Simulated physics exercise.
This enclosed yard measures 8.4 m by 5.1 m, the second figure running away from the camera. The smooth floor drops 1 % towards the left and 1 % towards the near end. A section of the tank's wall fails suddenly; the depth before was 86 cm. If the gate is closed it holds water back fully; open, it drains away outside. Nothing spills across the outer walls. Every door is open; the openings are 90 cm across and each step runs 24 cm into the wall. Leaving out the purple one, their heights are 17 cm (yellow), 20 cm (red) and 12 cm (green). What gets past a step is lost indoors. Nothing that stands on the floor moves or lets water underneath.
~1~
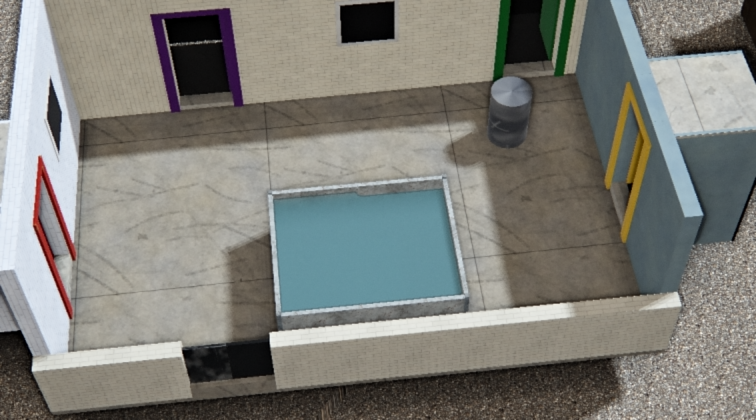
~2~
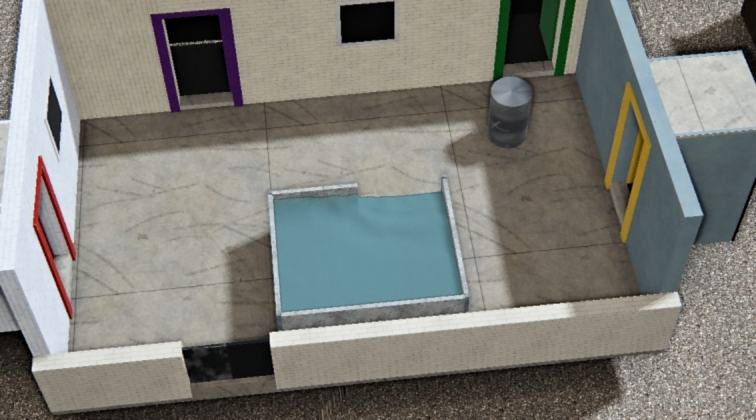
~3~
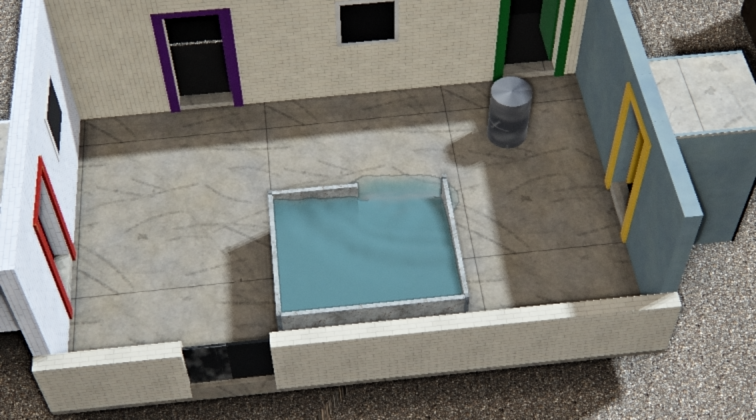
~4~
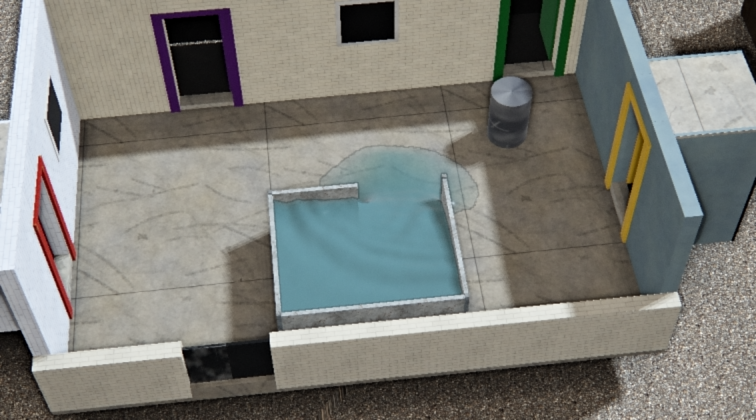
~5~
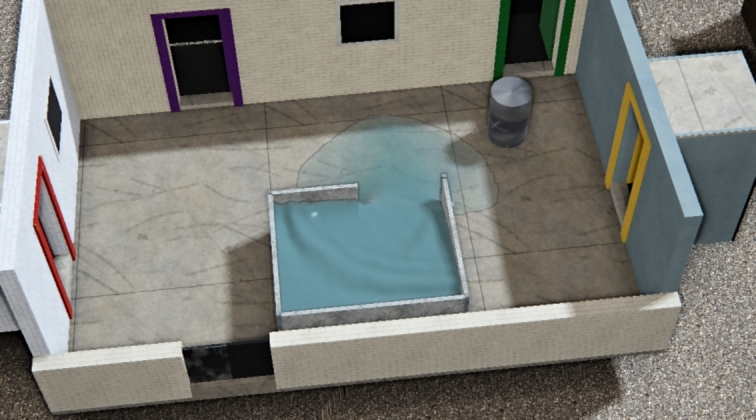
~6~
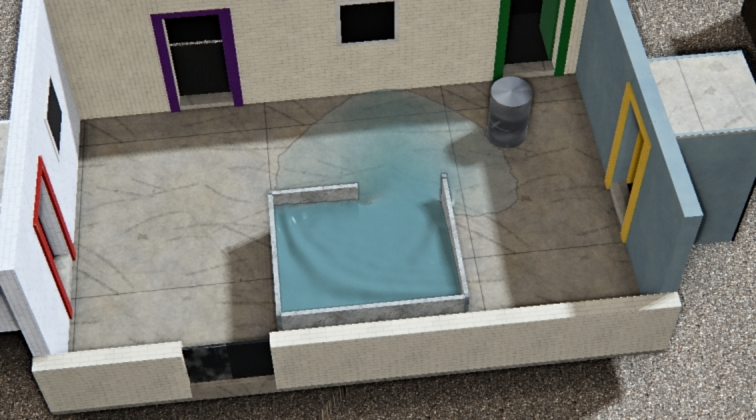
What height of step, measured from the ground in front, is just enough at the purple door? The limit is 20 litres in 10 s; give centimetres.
At least 6 cm or so.
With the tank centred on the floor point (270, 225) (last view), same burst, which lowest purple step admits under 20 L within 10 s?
Some 15 cm.
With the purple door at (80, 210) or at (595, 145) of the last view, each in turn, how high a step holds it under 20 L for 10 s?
Roughly 15 and 14.5 cm.
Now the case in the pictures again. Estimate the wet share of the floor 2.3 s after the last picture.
Some 50 per cent of it.
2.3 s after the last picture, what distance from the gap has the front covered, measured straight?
Some 5.8 m out.
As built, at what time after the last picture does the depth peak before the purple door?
Near 1.4 s.
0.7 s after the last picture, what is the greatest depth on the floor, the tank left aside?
About 45 cm.
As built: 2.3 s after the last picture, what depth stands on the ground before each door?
In cm: Purple 10, yellow 8, red 0, green 17.
Then, 0.7 s after the last picture water covers 30 % of the floor, deepest (45 cm) near (411, 209); it has not reached the purple door.
Then, 2.3 s after the last picture water covers 50 % of the floor, deepest (36 cm) near (570, 75); 10 cm at the purple door, 1 litre in over its 9 cm step.
Then, 9.3 s after the last picture water covers 100 % of the floor, deepest (22 cm) near (233, 369); 5 cm at the purple door, 3 litres in over its 9 cm step.
At the purple door as built, the water peaked near 11 cm, 1.3 s after the last picture.
Run again over the same 10 s with other heights there, 35 litres in over 4.5 cm, 14 litres over 6.5 cm. The limit of 20 litres is kept from about 6 cm up.
